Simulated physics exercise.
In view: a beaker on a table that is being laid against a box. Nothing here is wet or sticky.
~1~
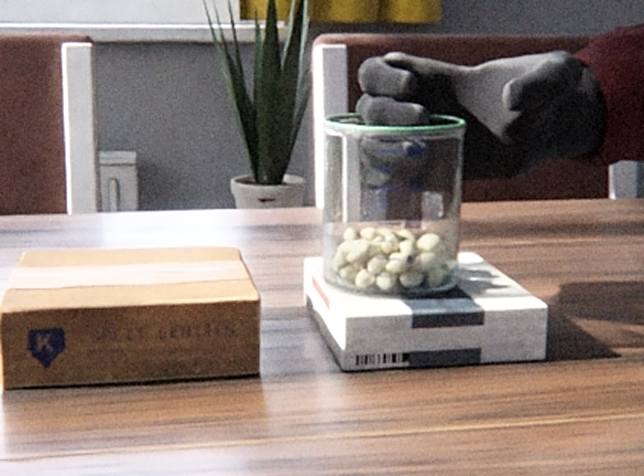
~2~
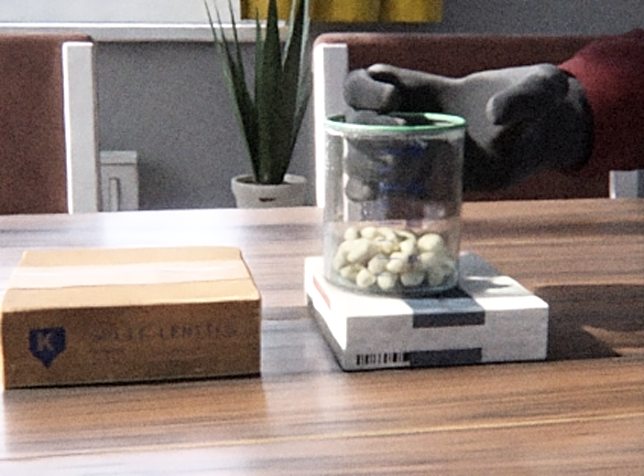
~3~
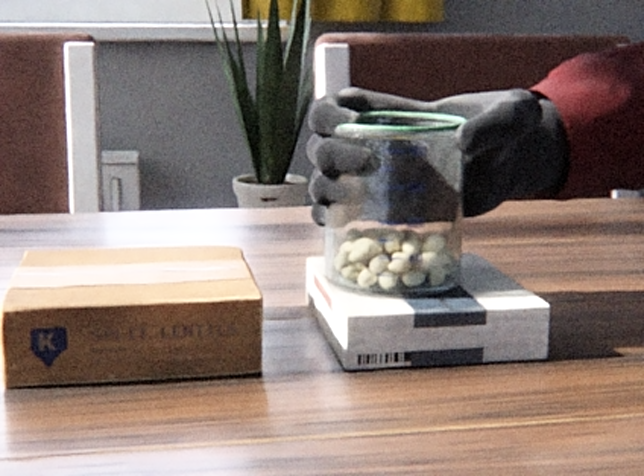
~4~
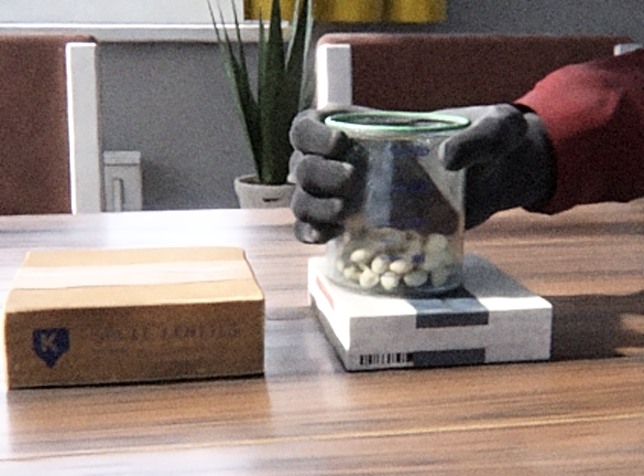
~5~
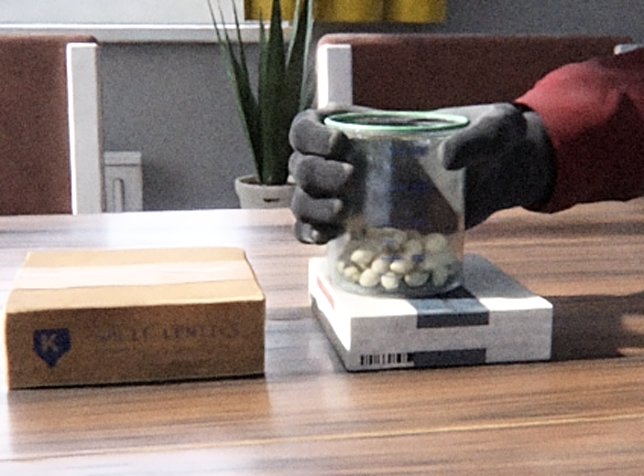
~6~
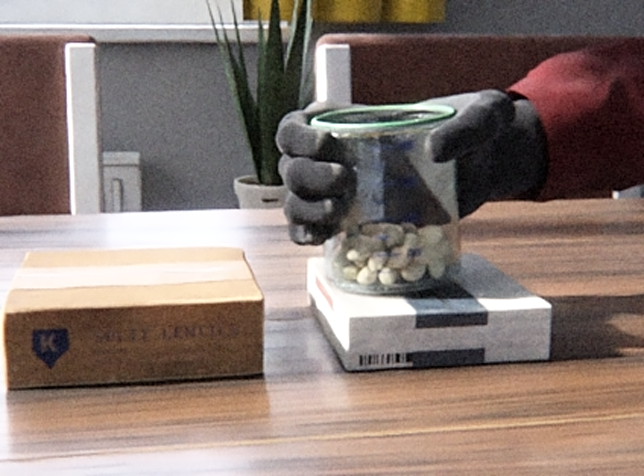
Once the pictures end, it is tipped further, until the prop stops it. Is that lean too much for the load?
The filling keeps within the rim.
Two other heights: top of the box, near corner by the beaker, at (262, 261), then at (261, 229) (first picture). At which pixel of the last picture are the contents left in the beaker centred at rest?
One: (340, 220). Two: (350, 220).
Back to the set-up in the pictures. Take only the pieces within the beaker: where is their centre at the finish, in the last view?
Near (318, 226).
Then, 0.57 s on from there, the beaker leans 30°; everything is still inside.
Then, 1.19 s on from there, the beaker leans 57°; everything is still inside.
Then, 1.91 s on from there, the beaker rests on the box at 75°; everything is still inside.
In the end, the beaker rests on the box at 75°; everything is still inside.
